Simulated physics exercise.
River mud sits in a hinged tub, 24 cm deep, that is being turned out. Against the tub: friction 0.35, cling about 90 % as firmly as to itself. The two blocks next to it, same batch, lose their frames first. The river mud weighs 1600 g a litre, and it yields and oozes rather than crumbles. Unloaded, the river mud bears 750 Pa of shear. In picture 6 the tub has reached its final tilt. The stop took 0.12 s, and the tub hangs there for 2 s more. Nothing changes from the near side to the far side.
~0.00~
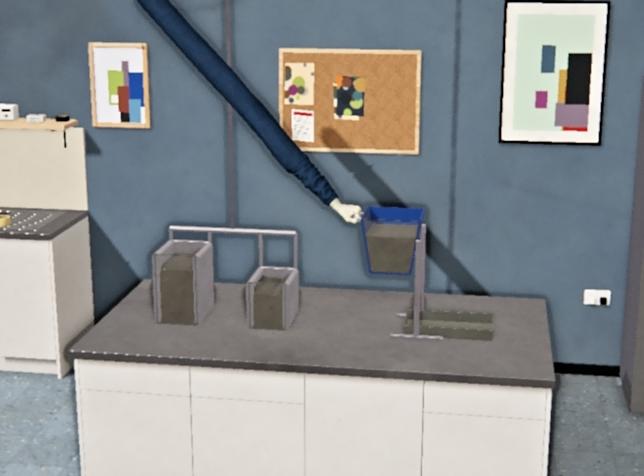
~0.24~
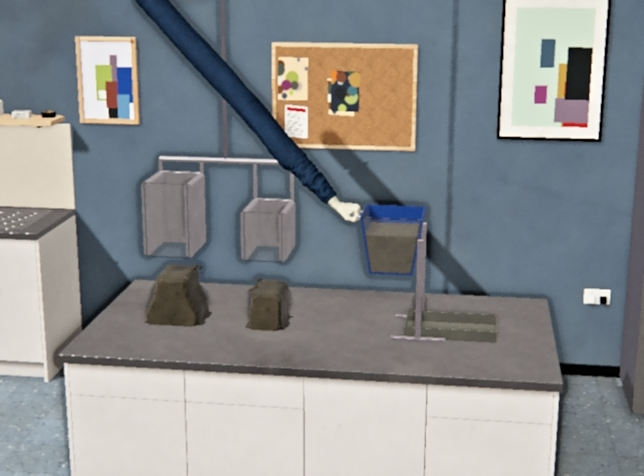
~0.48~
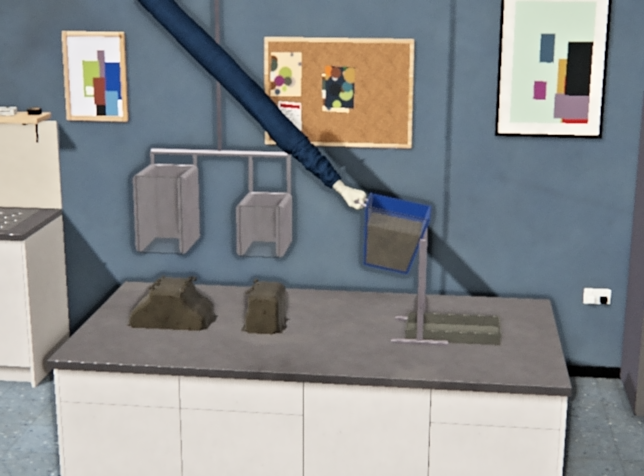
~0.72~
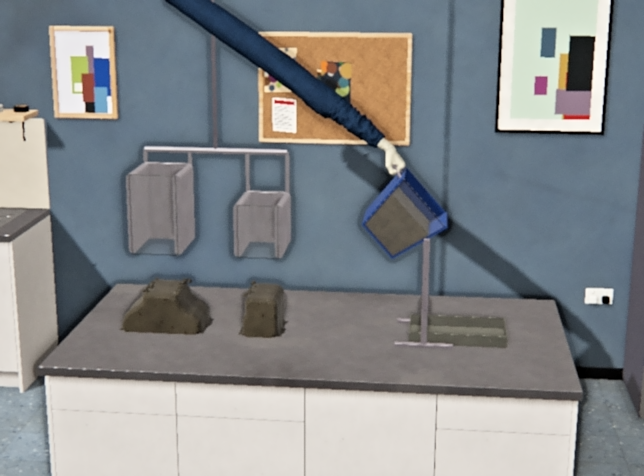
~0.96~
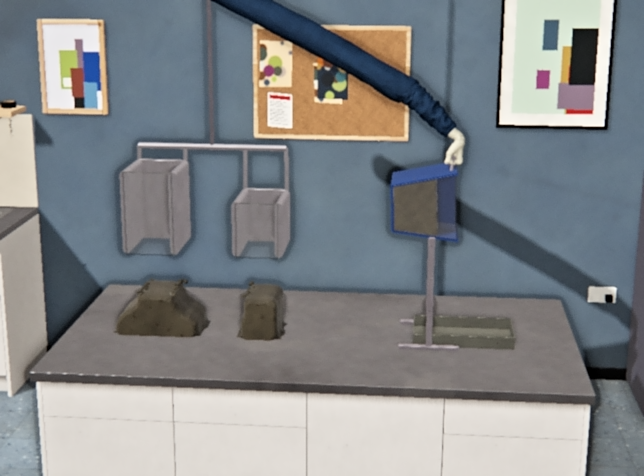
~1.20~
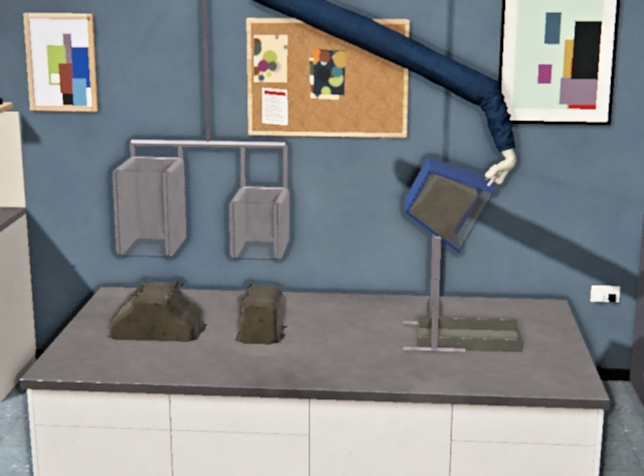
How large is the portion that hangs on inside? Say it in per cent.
Close to 0 per cent.
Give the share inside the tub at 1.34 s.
About 75 %.
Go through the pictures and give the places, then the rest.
Handle-side rim at (363, 219), tilt 0 degrees; crest of the river mud at (414, 238); block heights 28 cm, 18 cm (left to right), in the first frame.
Handle-side rim at (363, 217), tilt 0 degrees; crest of the river mud at (416, 237); block heights 23 cm, 18 cm (left to right), in the second frame.
Handle-side rim at (368, 206), tilt 11 degrees; crest of the river mud at (371, 226); block heights 18 cm, 17 cm (left to right), in the third frame.
Handle-side rim at (405, 179), tilt 48 degrees; crest of the river mud at (392, 196); block heights 18 cm, 17 cm (left to right), in the fourth frame.
Handle-side rim at (457, 176), tilt 88 degrees; crest of the river mud at (432, 181); block heights 18 cm, 17 cm (left to right), in the fifth frame.
Handle-side rim at (494, 194), tilt 117 degrees; crest of the river mud at (440, 178); block heights 18 cm, 17 cm (left to right), in the sixth frame.
After 1.34 s, the tub is at 117 degrees and holds 75 %.
After 1.51 s, the tub is at 117 degrees and holds 0 %.
After 1.68 s, the tub is at 117 degrees and holds 0 %.
After 1.85 s, the tub is at 117 degrees and holds 0 %.
After 3.20 s, the tub is at 117 degrees and holds 0 %.
